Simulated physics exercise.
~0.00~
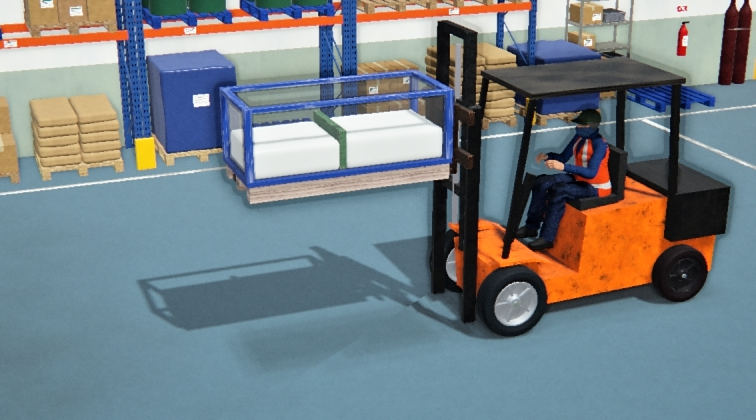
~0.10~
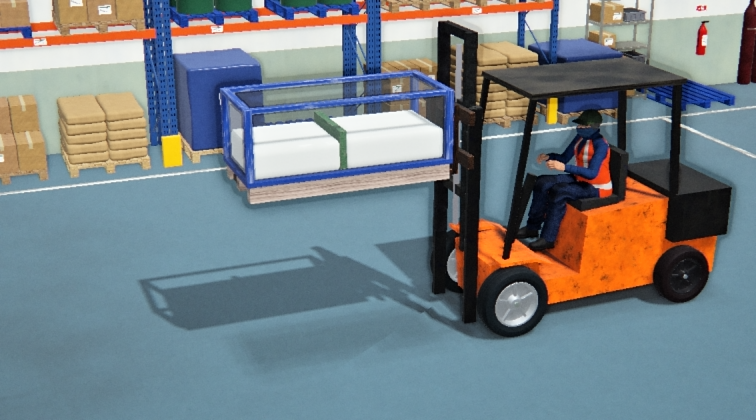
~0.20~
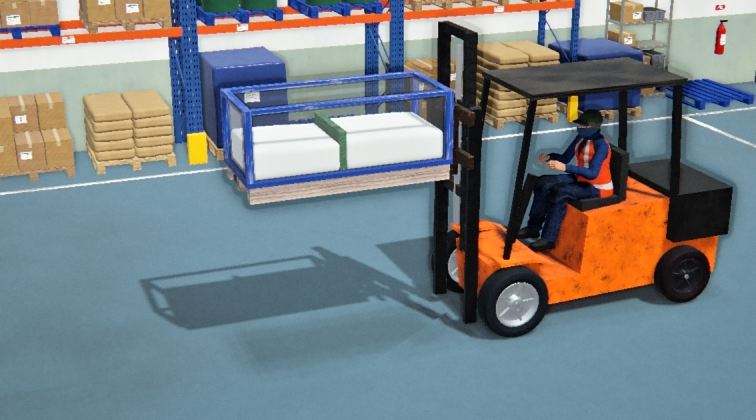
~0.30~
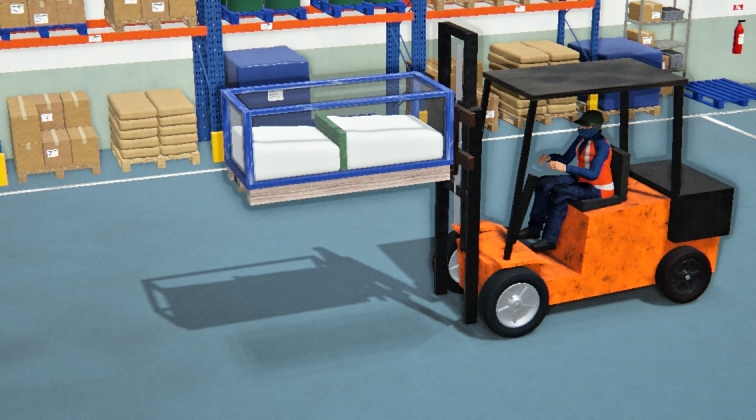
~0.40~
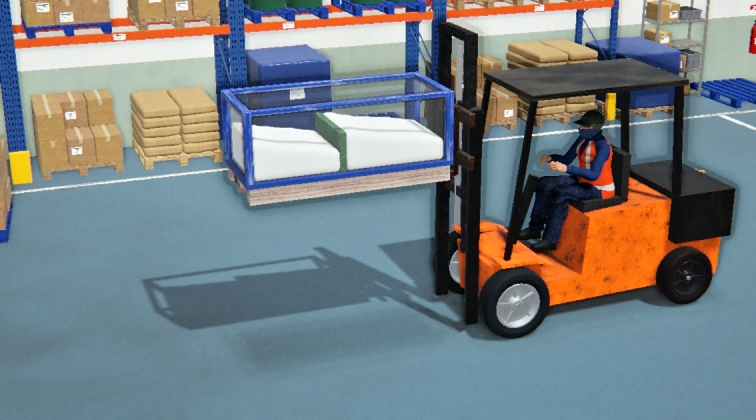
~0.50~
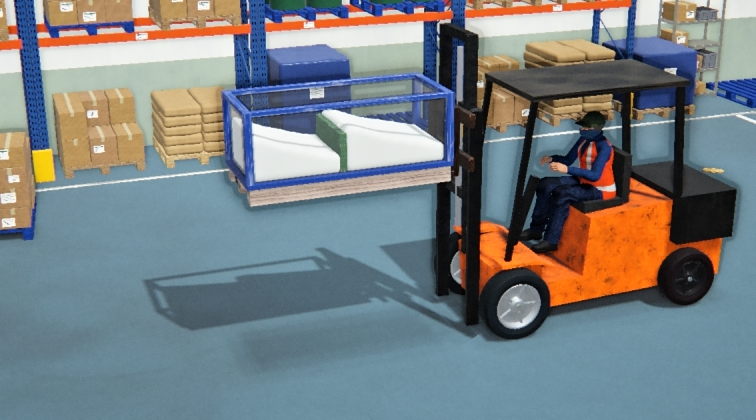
In a warehouse, an orange forklift with a seated driver rolls left past shelves and stacked goods, carrying a clear, blue-rimmed trough of milk in two sections. The milk starts out level, then ripples and slopes in both sections, rising at the left and sinking at the right.
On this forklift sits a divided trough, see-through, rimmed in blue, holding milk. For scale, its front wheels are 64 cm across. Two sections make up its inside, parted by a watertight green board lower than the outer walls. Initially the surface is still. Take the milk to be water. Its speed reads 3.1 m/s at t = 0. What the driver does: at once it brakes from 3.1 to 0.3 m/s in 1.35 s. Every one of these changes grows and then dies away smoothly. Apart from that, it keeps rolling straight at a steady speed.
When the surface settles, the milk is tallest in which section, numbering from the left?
I would say the first one.
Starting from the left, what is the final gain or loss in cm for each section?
Going from the left, it's 4 up and then 3 down.
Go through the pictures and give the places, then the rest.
The first frame shows sections from the left stand at (289, 142), (395, 131); board top at (343, 131); the front is on the left, levels are read along the near wall; a wheel hub at (518, 306).
The second frame shows sections from the left stand at (289, 143), (395, 131).
The third frame shows sections from the left stand at (289, 144), (395, 132).
The fourth frame shows sections from the left stand at (289, 144), (396, 132).
The fifth frame shows sections from the left stand at (289, 144), (396, 133).
The sixth frame shows sections from the left stand at (290, 145), (396, 135); a wheel hub at (521, 309).
Then, 0.90 s in, left to right it is 27, 22 cm deep.
Then, 1.40 s in, left to right it is 28, 21 cm deep.
Then, 1.90 s in, left to right it is 28, 21 cm deep.
Then, 4.34 s in, left to right it is 28, 21 cm deep.
